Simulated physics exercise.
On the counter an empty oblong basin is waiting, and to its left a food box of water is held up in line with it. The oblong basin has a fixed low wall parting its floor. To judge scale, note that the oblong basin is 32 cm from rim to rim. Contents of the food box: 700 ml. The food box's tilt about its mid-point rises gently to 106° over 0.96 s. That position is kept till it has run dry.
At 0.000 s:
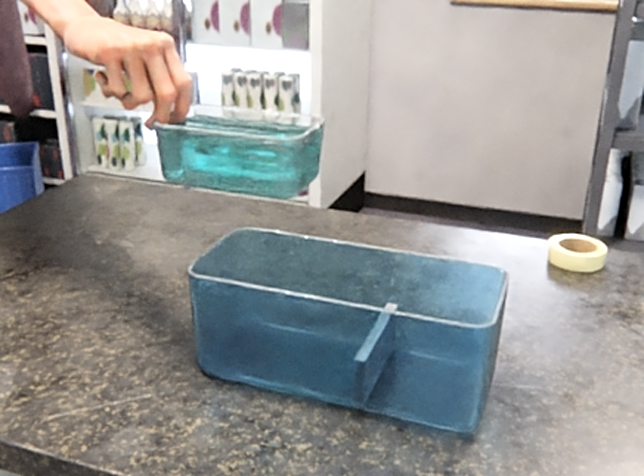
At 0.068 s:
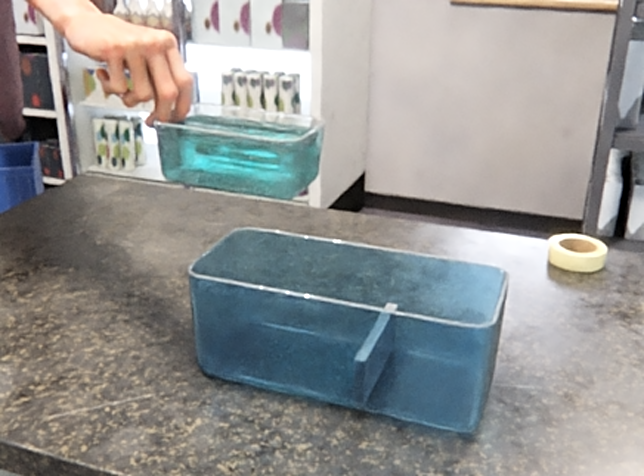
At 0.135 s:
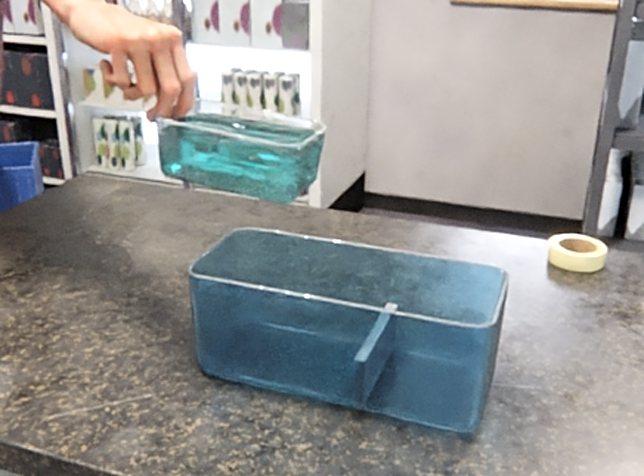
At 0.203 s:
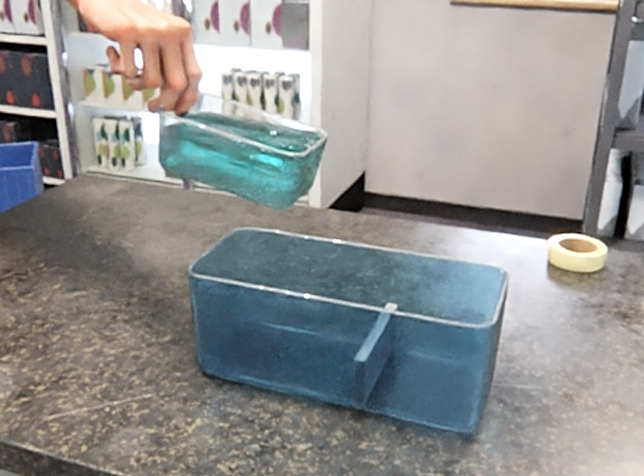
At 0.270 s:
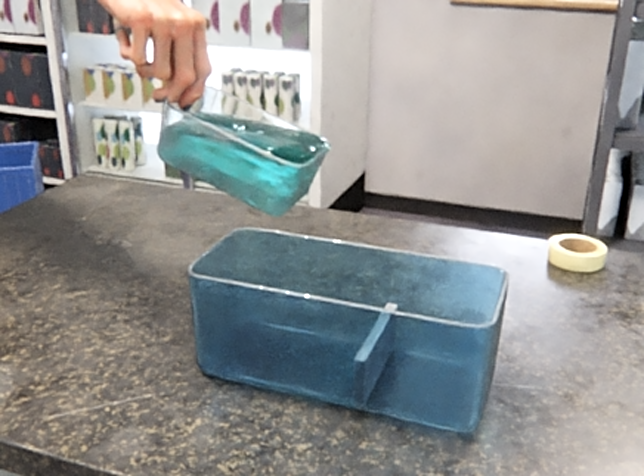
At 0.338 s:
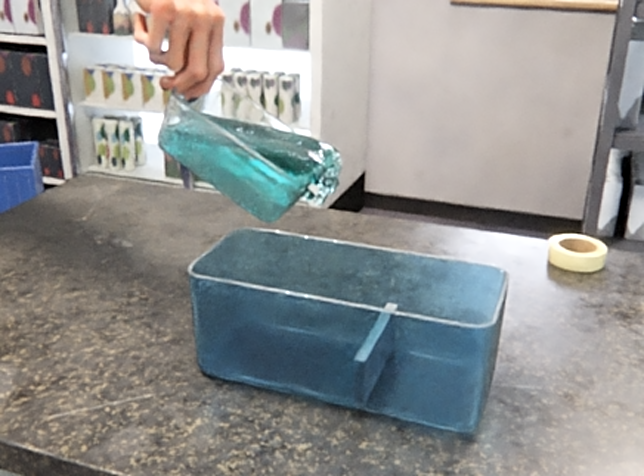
In this clip, a hand holds a clear food box of teal water above a counter, behind a larger blue oblong basin with a divider, and gradually tilts it down to the right as the water shifts toward the lower rim.
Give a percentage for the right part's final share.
My figure is 34 %.
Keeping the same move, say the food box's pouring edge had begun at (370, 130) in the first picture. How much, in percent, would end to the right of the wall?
75 %.
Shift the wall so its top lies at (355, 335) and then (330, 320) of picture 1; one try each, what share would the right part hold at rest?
The first gives near 65 per cent and the second near 75 per cent.
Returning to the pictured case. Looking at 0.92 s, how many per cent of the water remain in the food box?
Remaining share: Approx. 2 %.
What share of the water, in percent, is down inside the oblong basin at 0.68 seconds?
Roughly 60 percent.
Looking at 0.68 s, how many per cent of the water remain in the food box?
Remaining: Near 12 % of the total.
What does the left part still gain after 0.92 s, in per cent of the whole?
Around 4 per cent.
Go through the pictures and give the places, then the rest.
In the first picture, tilt 0°; pouring edge (312, 130); surface from (177, 121) to (312, 136); the oblong basin's rim runs from (213, 249) to (502, 299); the wall's top is at (377, 331).
In the second picture, tilt 1°; pouring edge (313, 132); surface from (177, 121) to (313, 137).
In the third picture, tilt 5°; pouring edge (314, 138); surface from (178, 120) to (314, 140).
In the fourth picture, tilt 11°; pouring edge (316, 146); surface from (180, 119) to (317, 142).
In the fifth picture, tilt 19°; pouring edge (317, 158); surface from (181, 119) to (314, 148); 3 per cent is over the edge.
In the sixth picture, tilt 29°; pouring edge (315, 172); surface from (179, 120) to (312, 157); 10 per cent is over the edge.
After 0.68 s the tilt is 85° and 13 per cent is still to pour, 30 is left of the wall and 30 right of it.
After 0.92 s the tilt is 106° and 2 per cent is still to pour, 56 is left of the wall and 33 right of it.
After 1.18 s the tilt is 106° and 0 per cent is still to pour, 59 is left of the wall and 34 right of it.
After 1.46 s the tilt is 106° and 0 per cent is still to pour, 59 is left of the wall and 34 right of it.
In the end 59 per cent lies left of the wall, 34 right of it and 7 outside.
